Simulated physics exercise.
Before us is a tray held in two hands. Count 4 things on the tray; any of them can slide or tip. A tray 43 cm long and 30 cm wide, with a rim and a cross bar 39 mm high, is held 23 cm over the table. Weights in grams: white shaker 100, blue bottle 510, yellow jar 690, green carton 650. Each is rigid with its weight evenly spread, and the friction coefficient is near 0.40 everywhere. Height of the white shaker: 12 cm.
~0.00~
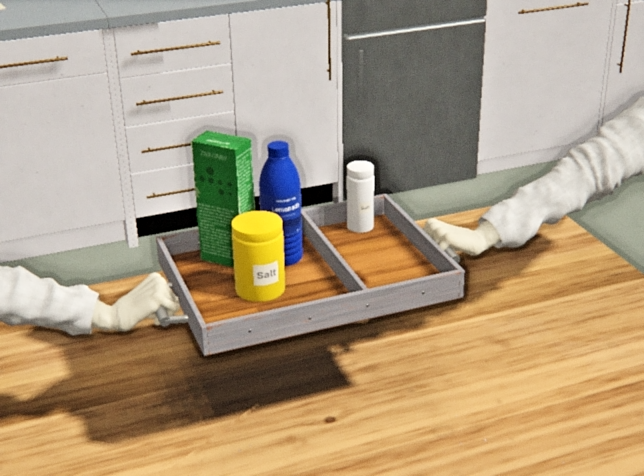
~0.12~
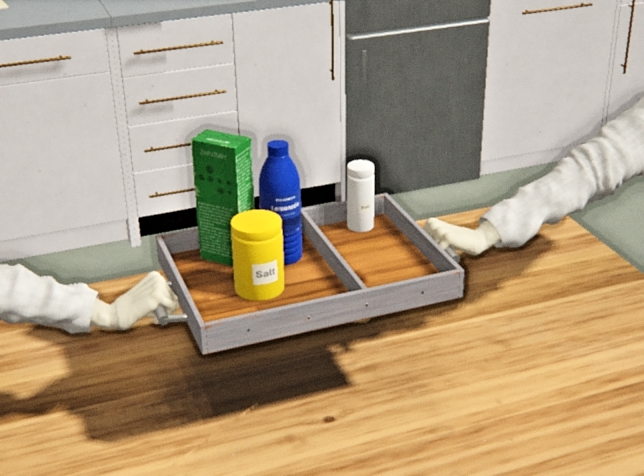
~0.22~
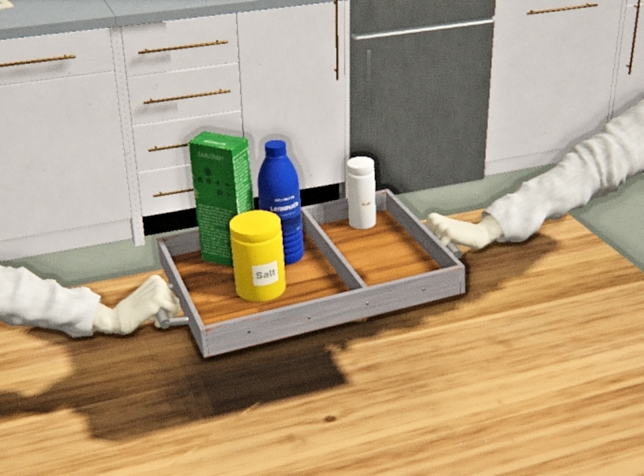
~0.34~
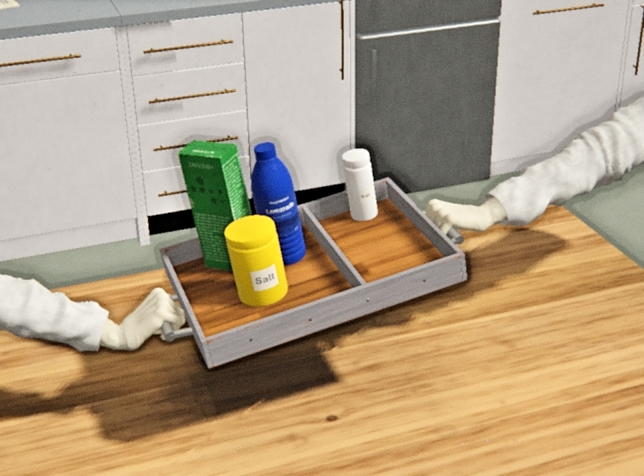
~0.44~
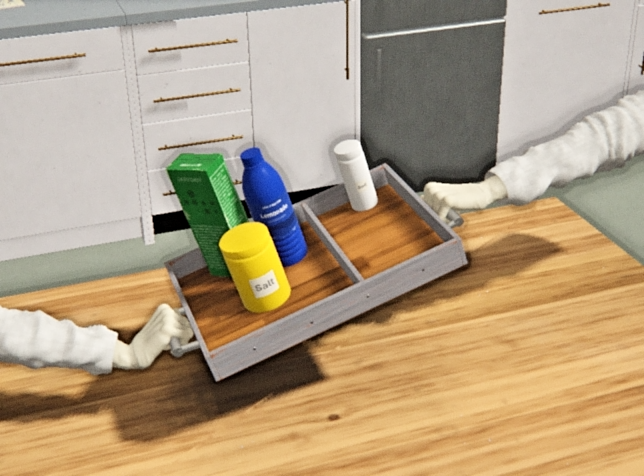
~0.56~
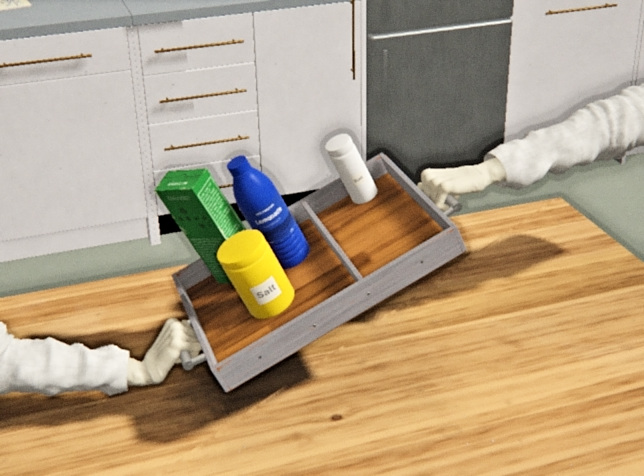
Two hands hold a tray of four containers level, then tilt its left edge down.
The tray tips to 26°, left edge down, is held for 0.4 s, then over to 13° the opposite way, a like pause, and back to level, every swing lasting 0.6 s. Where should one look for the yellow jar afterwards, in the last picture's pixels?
Look near (220, 269).
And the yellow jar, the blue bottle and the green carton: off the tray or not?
The yellow jar ends on the tray; the blue bottle ends off the tray; the green carton ends off the tray.
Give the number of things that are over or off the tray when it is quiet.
3 of them.
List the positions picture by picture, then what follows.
In the first frame, tray level; yellow jar (259, 256); white shaker (360, 197).
In the second frame, tray level; green carton (225, 200); white shaker (361, 196).
In the third frame, tray tilted 2°, left edge down; blue bottle (280, 201); green carton (224, 201).
In the fourth frame, tray tilted 8°, left edge down; white shaker (360, 185); blue bottle (276, 203).
In the fifth frame, tray tilted 16°, left edge down; green carton (216, 217); white shaker (356, 176).
In the sixth frame, tray tilted 23°, left edge down; yellow jar (256, 274); blue bottle (265, 211).
After 0.96 s, tray tilted 26°, left edge down; green carton now off the tray; yellow jar slid 7 cm near (224, 307); blue bottle on its side.
After 1.36 s, tray tilted 11°, left edge down; blue bottle now off the tray; yellow jar slid 9 cm near (215, 289); white shaker tipped 62° from how it sat.
After 1.76 s, tray tilted 13°, right edge down; yellow jar slid 9 cm near (229, 246); white shaker tipped 65° from how it sat.
At rest (3.1 s), off the tray, blue bottle and green carton; tipped over on the tray, white shaker; not toppled but over 5 cm from the start, yellow jar. In the last view, yellow jar near (219, 269).
